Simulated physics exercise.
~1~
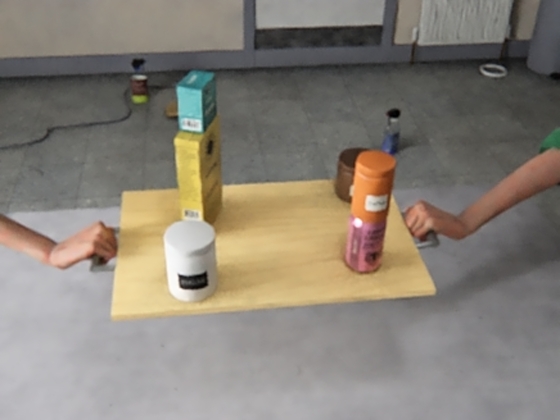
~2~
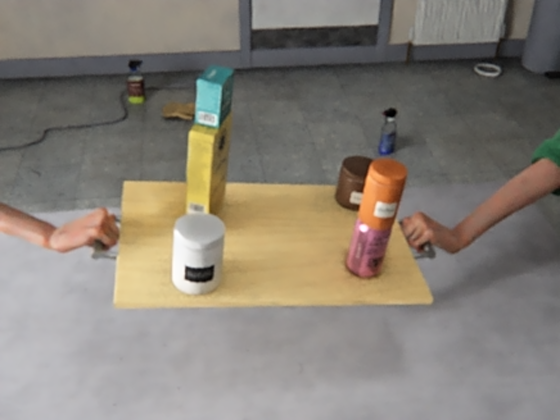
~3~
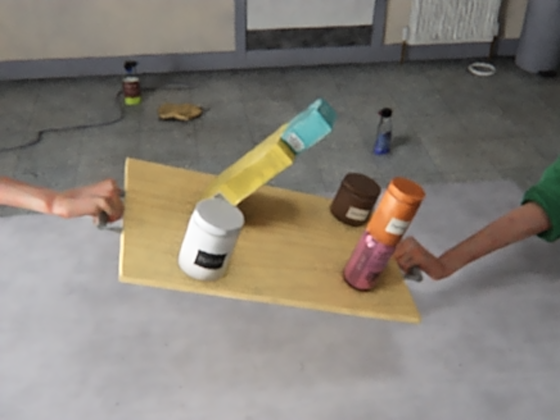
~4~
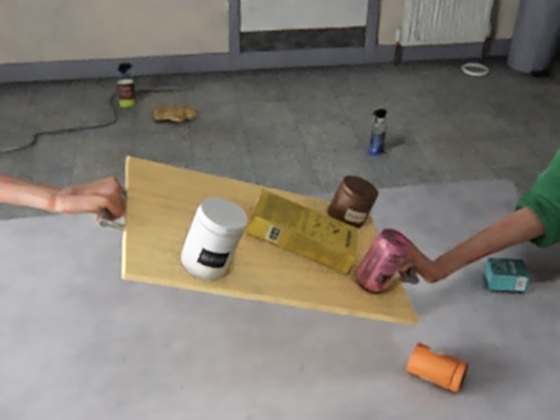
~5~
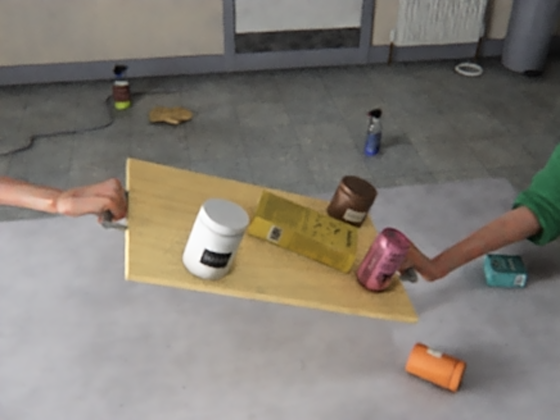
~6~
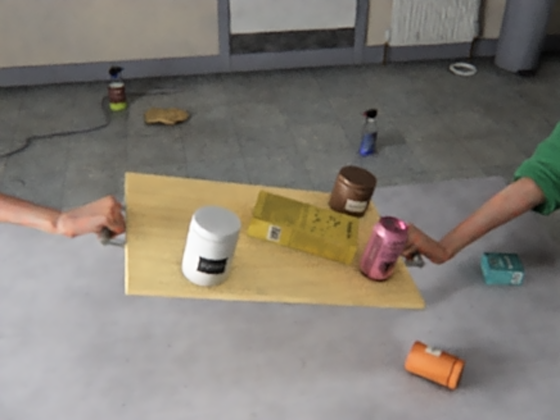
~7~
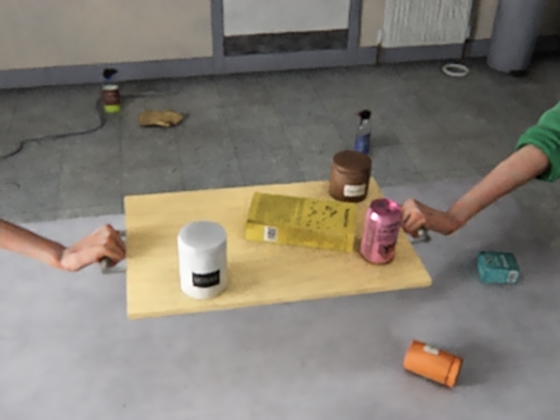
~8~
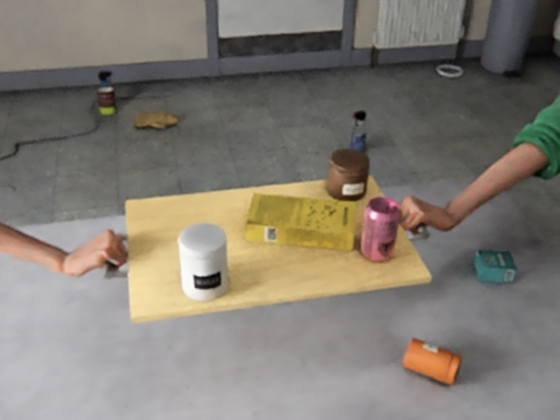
We see two hands holding a wooden board of containers as its right edge dips; a stacked yellow packet and turquoise carton topple, and the carton and an orange jar fall off. The board levels, with the packet lying flat beside the upright white jar, brown jar and pink can.
